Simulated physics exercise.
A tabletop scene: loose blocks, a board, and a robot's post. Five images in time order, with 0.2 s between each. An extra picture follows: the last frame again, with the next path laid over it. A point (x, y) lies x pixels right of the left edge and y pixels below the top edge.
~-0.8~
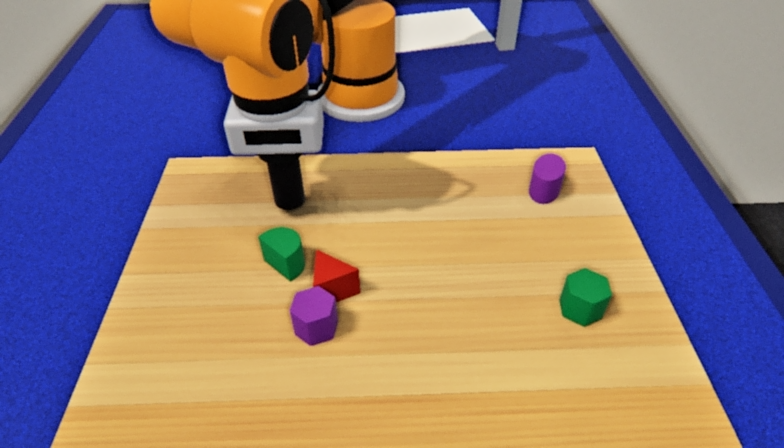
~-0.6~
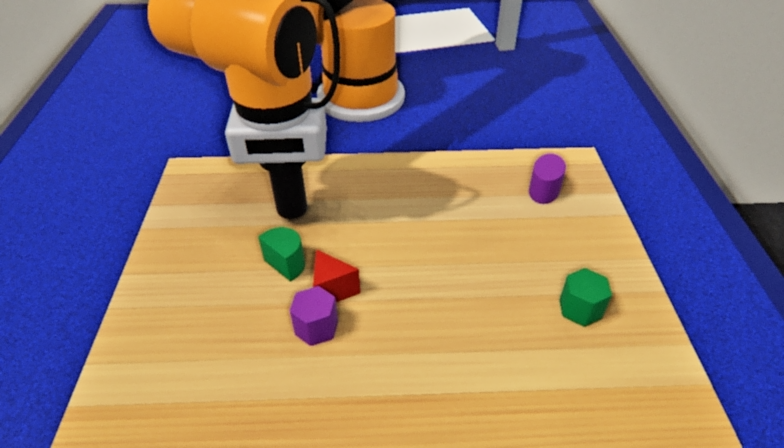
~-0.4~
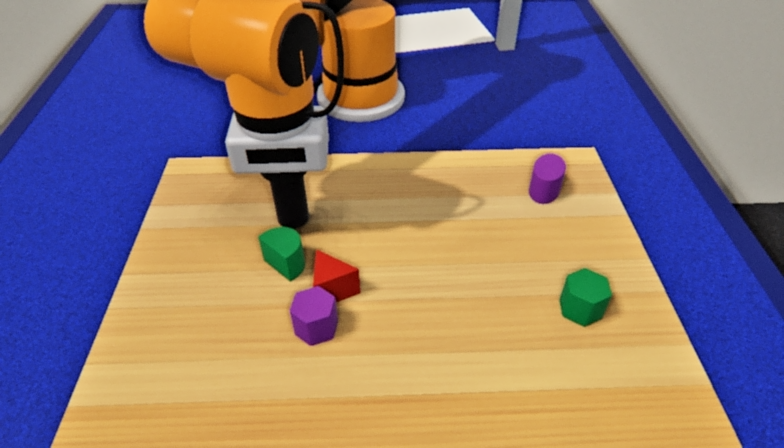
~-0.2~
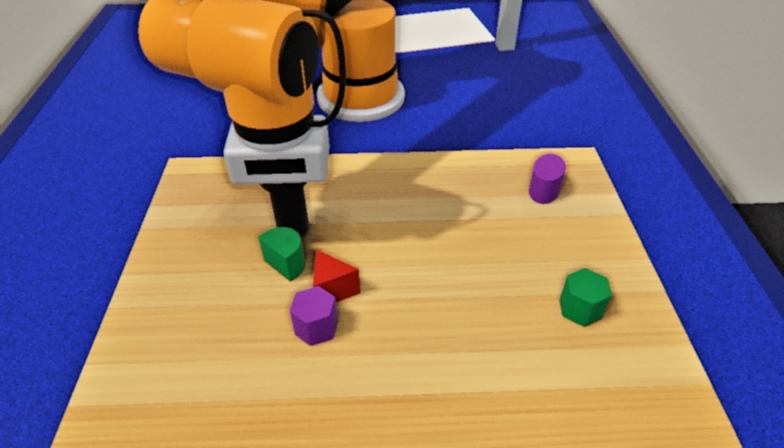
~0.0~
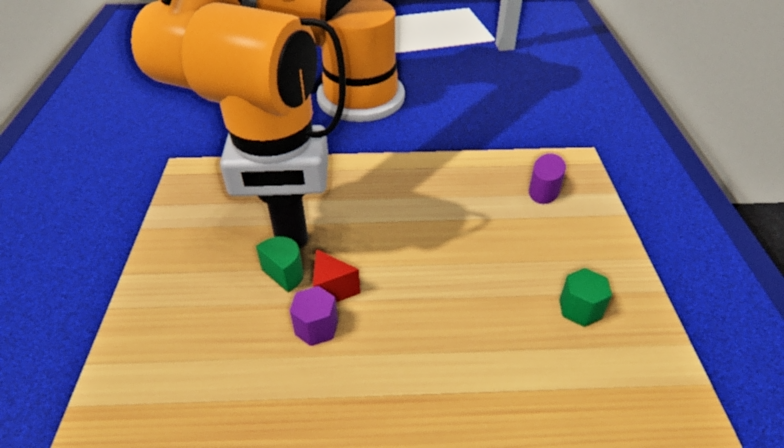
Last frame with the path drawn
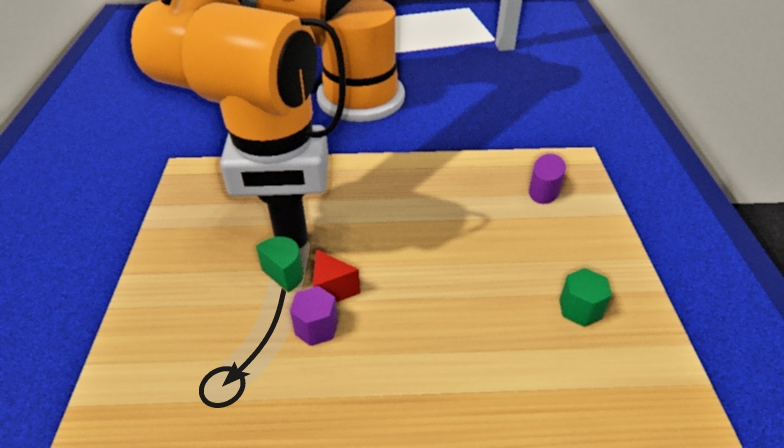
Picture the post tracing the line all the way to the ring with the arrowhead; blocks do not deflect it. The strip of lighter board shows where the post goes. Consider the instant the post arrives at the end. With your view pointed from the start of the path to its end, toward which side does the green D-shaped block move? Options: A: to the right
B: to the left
B - to the left.
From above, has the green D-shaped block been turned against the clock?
That would be a yes.
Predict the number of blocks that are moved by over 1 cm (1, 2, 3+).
A single block is moved.
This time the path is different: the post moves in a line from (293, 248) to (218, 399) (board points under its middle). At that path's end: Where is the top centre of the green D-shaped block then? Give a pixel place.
The middle of its upper face will lie at (267, 346).
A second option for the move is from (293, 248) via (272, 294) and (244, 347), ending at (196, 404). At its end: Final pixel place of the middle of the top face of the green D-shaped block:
I'd place it at (264, 348), taking the centre of its top.
The line goes from (293, 248) over (284, 290) and (266, 338) to (222, 387).
The first path, step by step. One third of the way, post at (282, 282); green D-shaped block at (269, 296).
Two thirds of the way, post at (264, 331); green D-shaped block at (257, 350), turned 25° anticlockwise.
At the end, post at (219, 378); green D-shaped block at (248, 381), turned 90° anticlockwise; purple hexagon unmoved.
